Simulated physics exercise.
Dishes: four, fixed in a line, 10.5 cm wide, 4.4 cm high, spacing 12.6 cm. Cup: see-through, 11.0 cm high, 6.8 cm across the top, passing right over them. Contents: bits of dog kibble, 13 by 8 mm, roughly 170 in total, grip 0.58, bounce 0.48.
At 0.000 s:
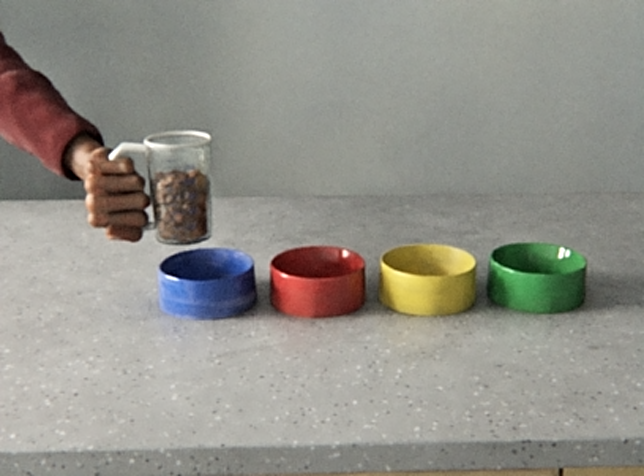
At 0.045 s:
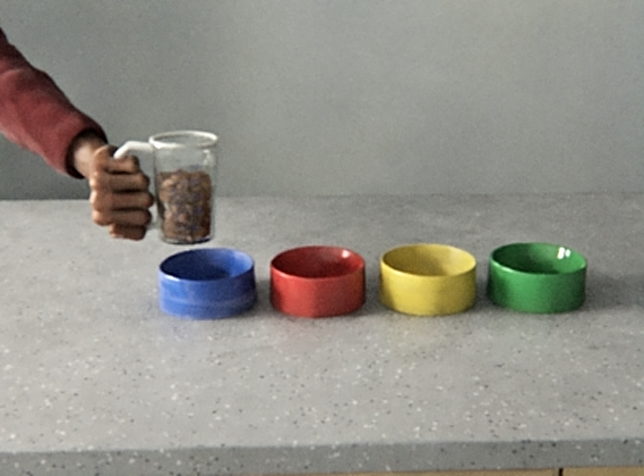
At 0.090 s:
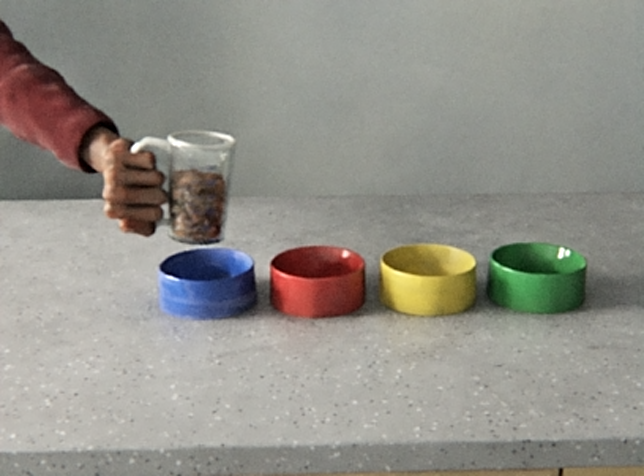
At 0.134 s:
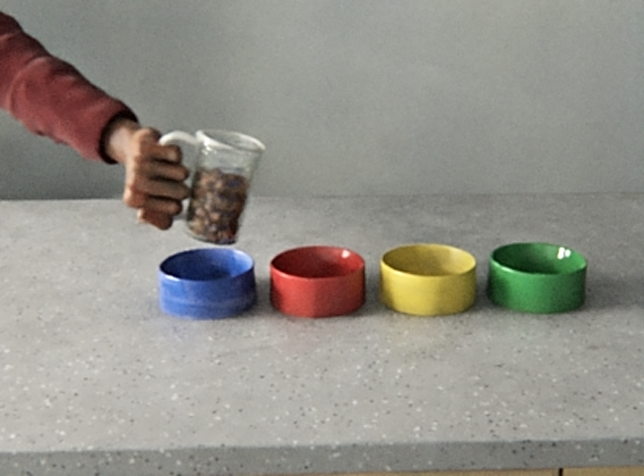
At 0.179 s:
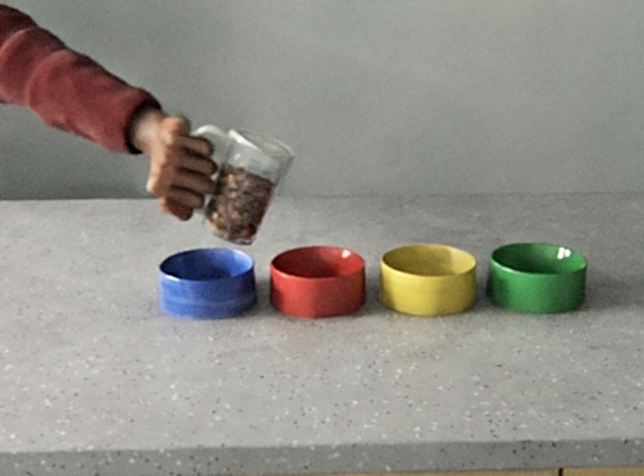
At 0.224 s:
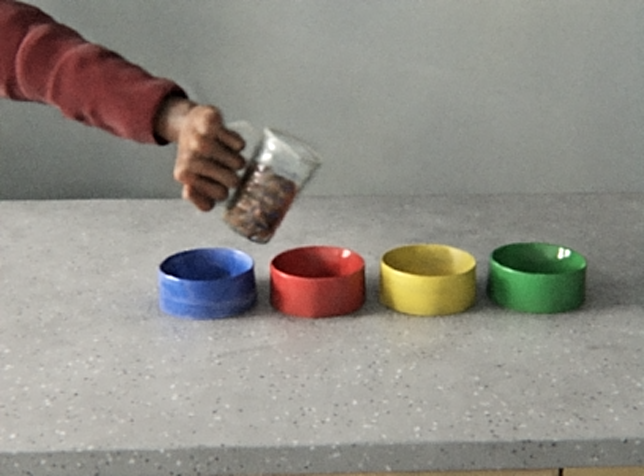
To begin with, a hand in a red sleeve holds a clear glass mug of brown pieces upright above a blue dish, left of red, yellow and green ones. The hand moves slowly, then faster to the right, tilting the mug rightward until it leans steeply between the blue and red dishes, pieces still inside.
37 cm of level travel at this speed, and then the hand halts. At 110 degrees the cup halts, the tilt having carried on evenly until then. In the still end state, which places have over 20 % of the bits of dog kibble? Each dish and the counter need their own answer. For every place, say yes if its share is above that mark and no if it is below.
Red: No, blue: No, green: Yes, yellow: No, counter: Yes.
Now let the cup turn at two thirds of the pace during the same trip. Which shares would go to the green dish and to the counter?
In the green dish 80; on the counter 10.
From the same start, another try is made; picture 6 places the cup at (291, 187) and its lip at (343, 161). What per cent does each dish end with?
In the end red holds 0, blue holds 0, green holds 50, yellow holds 0.
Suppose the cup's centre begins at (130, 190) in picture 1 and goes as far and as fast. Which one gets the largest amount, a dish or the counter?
Most of it lands at green.
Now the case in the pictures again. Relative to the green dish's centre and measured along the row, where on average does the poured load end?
Offset from the dish centre: About 8 cm, right side.
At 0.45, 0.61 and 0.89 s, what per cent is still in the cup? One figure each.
About 100, 100, 25 per cent.
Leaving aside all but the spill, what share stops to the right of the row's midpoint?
Share on that side: Roughly 100 %.
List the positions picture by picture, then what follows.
The first frame shows cup at (181, 189), tilt 0 degrees, lip at (210, 139), moved 0.0 cm; middle of the pieces at (186, 200); blue dish at (207, 264); red dish at (318, 262); yellow dish at (428, 261); green dish at (538, 259).
The second frame shows cup at (185, 188), tilt 2 degrees, lip at (216, 140), moved 0.5 cm; middle of the pieces at (190, 200).
The third frame shows cup at (199, 188), tilt 6 degrees, lip at (234, 143), moved 2.0 cm; middle of the pieces at (202, 200).
The fourth frame shows cup at (221, 188), tilt 14 degrees, lip at (262, 147), moved 4.4 cm; middle of the pieces at (222, 200).
The fifth frame shows cup at (245, 188), tilt 23 degrees, lip at (292, 154), moved 7.1 cm; middle of the pieces at (244, 199).
The sixth frame shows cup at (270, 187), tilt 31 degrees, lip at (322, 161), moved 9.7 cm; middle of the pieces at (267, 198); blue dish at (207, 264); red dish at (318, 262); yellow dish at (428, 261); green dish at (538, 259). Its pace works out near 190 degrees a second; the hand travels 59 cm a second.
After 0.45 s, tilt 74 degrees; cup holds 100 %.
Then, at 0.61 s, tilt 103 degrees; cup holds 100 %.
After 0.89 s, tilt 110 degrees; cup holds 25 %, green 30 %.
By 2.3 s all is still; red 0 %, blue 0 %, green 45 %, yellow 0 %, counter 50 %, cup 5 %.
